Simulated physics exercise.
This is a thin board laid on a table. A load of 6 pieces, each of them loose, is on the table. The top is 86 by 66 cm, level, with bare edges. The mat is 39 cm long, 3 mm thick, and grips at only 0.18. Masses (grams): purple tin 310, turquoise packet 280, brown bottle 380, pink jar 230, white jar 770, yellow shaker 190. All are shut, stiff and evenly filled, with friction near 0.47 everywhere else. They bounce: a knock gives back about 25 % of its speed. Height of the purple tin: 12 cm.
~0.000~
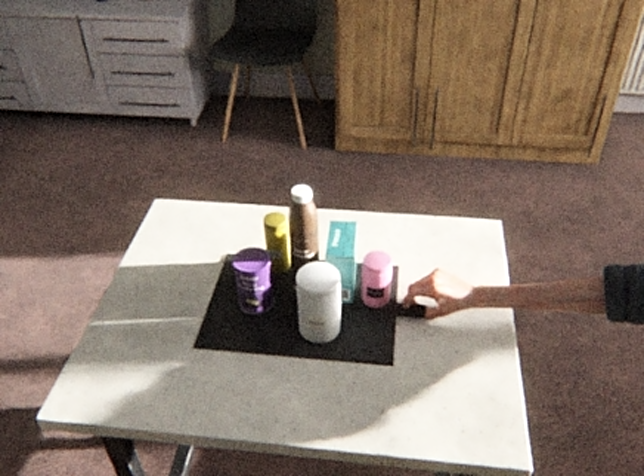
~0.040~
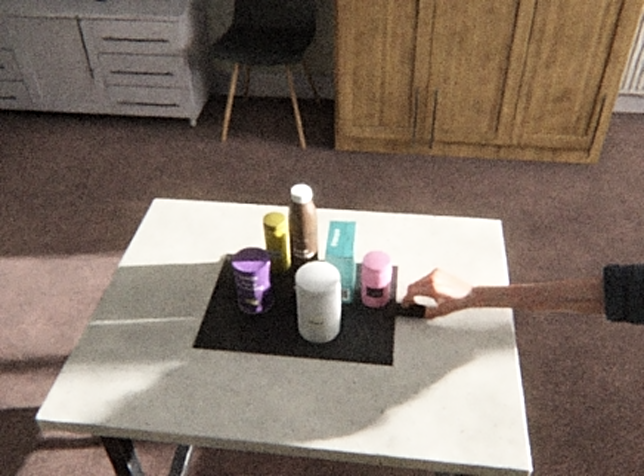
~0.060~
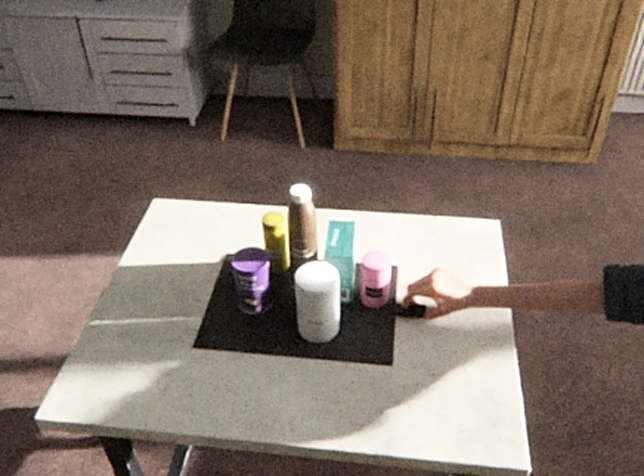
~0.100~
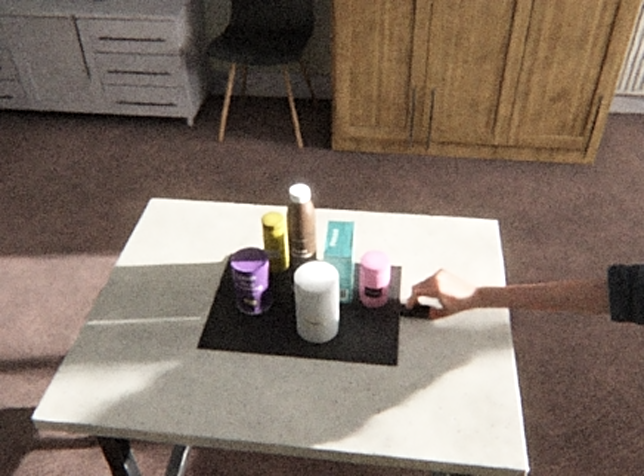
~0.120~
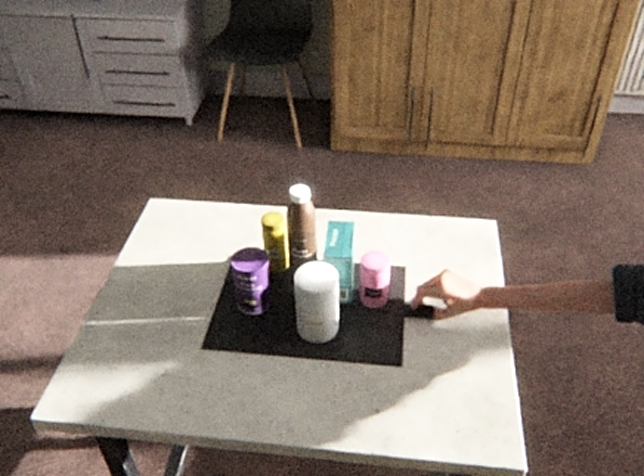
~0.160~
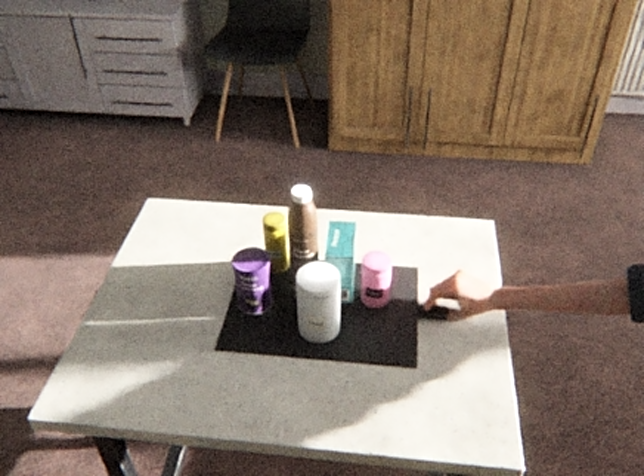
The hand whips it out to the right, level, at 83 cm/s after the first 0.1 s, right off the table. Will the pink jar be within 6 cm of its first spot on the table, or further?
The pink jar gets shifted.
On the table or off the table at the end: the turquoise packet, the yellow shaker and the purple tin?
The turquoise packet ends off the table; the yellow shaker ends on the table; the purple tin ends on the table.
After 0.56 s, 39 cm of pull; pink jar slid 24 cm near (487, 288); yellow shaker leaning 22°; brown bottle slid 24 cm.
After 0.86 s, 64 cm of pull; turquoise packet, brown bottle, pink jar and white jar now off the table; yellow shaker on its side; purple tin slid 9 cm.
At rest (1.8 s), off the table, turquoise packet, brown bottle, pink jar and white jar; tipped over on the table, yellow shaker; not toppled but over 6 cm from the start, purple tin.
